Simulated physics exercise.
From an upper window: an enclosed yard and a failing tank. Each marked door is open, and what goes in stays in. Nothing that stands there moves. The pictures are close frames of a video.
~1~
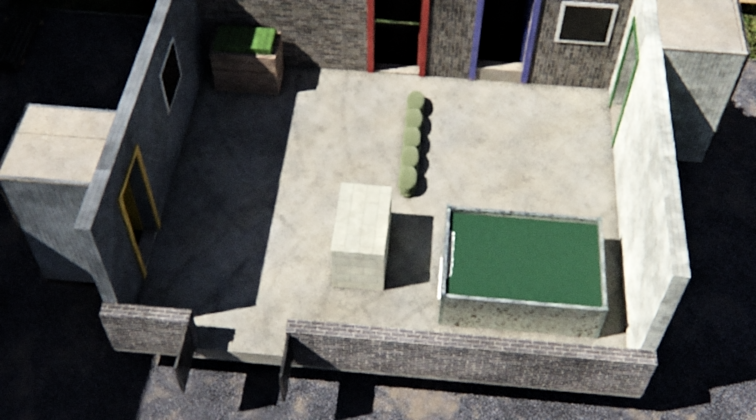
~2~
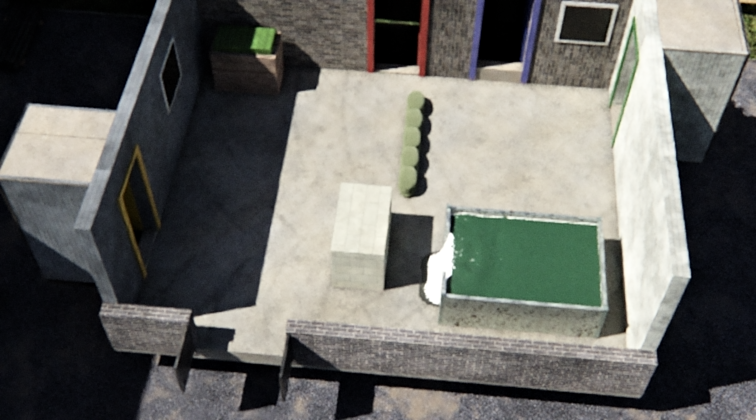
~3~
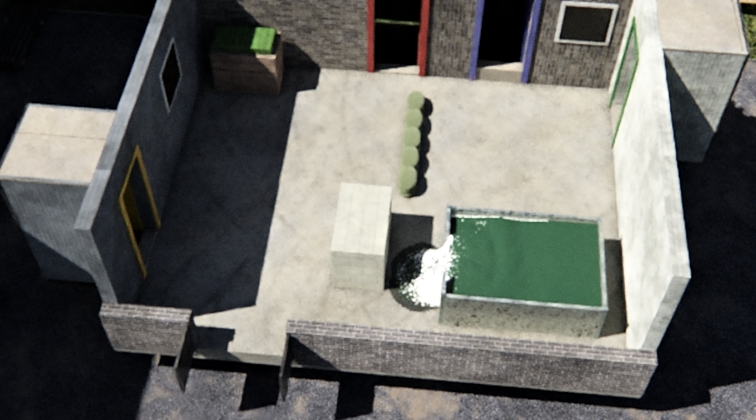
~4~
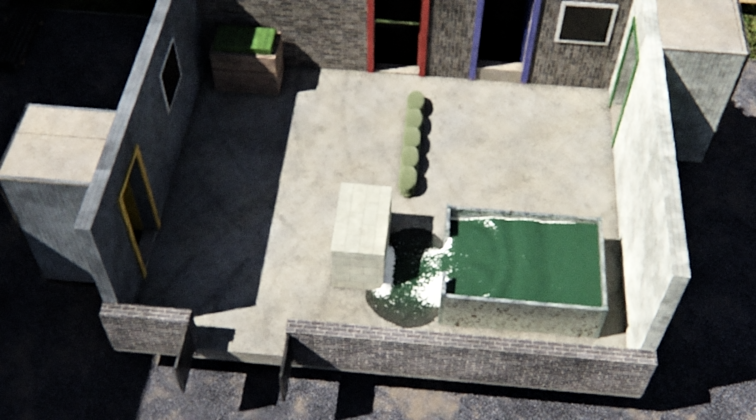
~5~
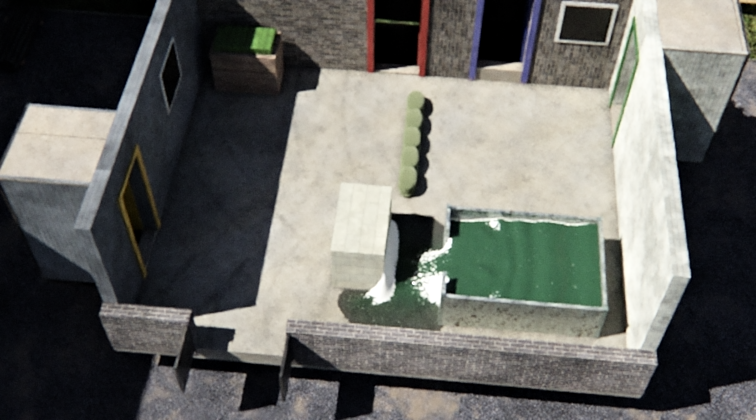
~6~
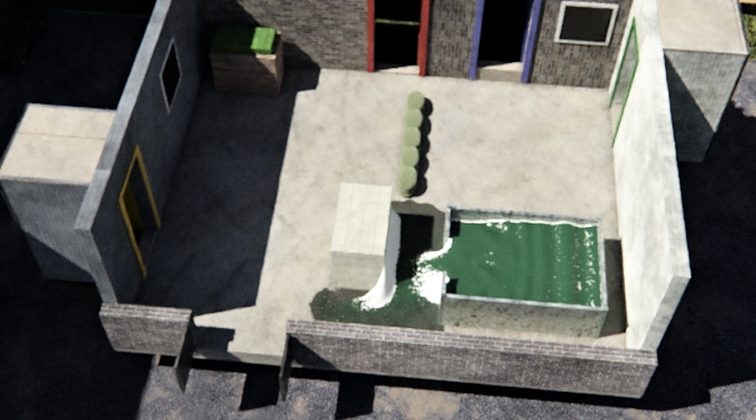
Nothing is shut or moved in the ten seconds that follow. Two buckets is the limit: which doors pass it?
In the end: The green door holds within the limit; the yellow door floods; the red door holds within the limit; the blue door holds within the limit.
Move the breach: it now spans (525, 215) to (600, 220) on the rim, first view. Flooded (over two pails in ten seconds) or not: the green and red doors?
The green one lets more in, the red one passes that mark.
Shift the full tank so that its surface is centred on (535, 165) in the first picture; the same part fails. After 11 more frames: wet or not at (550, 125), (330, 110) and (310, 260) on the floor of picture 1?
In that order: Clear, under water, not flooded.
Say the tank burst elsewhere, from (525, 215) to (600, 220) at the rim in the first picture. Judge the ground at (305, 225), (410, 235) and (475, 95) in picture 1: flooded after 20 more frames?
In turn: Not flooded, free of water, awash.
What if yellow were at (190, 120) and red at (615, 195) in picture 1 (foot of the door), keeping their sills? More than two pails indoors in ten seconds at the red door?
Then: The red one is over.
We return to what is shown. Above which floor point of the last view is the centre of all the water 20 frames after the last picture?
Close to (448, 260).
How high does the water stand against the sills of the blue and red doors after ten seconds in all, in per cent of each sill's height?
Roughly 10 per cent, then 100 per cent.
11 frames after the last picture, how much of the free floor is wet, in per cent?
Roughly 40 per cent.
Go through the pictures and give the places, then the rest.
The first picture shows the open tank at (523, 259) is whole and still.
In the second picture, water pours out at (446, 270) and has run to (430, 301).
In the third picture, water pours out at (445, 271) and has run to (395, 288).
In the fourth picture, water pours out at (445, 270) and has run to (375, 305).
In the fifth picture, water pours out at (445, 270) and has run to (346, 306).
In the sixth picture, water pours out at (446, 270) and has run to (316, 306).
A moment on, water covers 15 % of the floor; the green door not reached, the yellow door not reached, the red door not reached, the blue door not reached.
Next, water covers 40 % of the floor; the green door not reached, the yellow door not reached, the red door not reached, the blue door not reached.
Then, water covers 70 % of the floor; the green door wet at the sill, nothing in, the yellow door under two buckets in, the red door wet at the sill, nothing in, the blue door wet at the sill, nothing in.
Later, water covers 85 % of the floor; the green door wet at the sill, nothing in, the yellow door over two buckets in, the red door under two buckets in, the blue door wet at the sill, nothing in.
In the end, water covers 95 % of the floor; the green door wet at the sill, nothing in, the yellow door far over two buckets in, the red door under two buckets in, the blue door wet at the sill, nothing in.
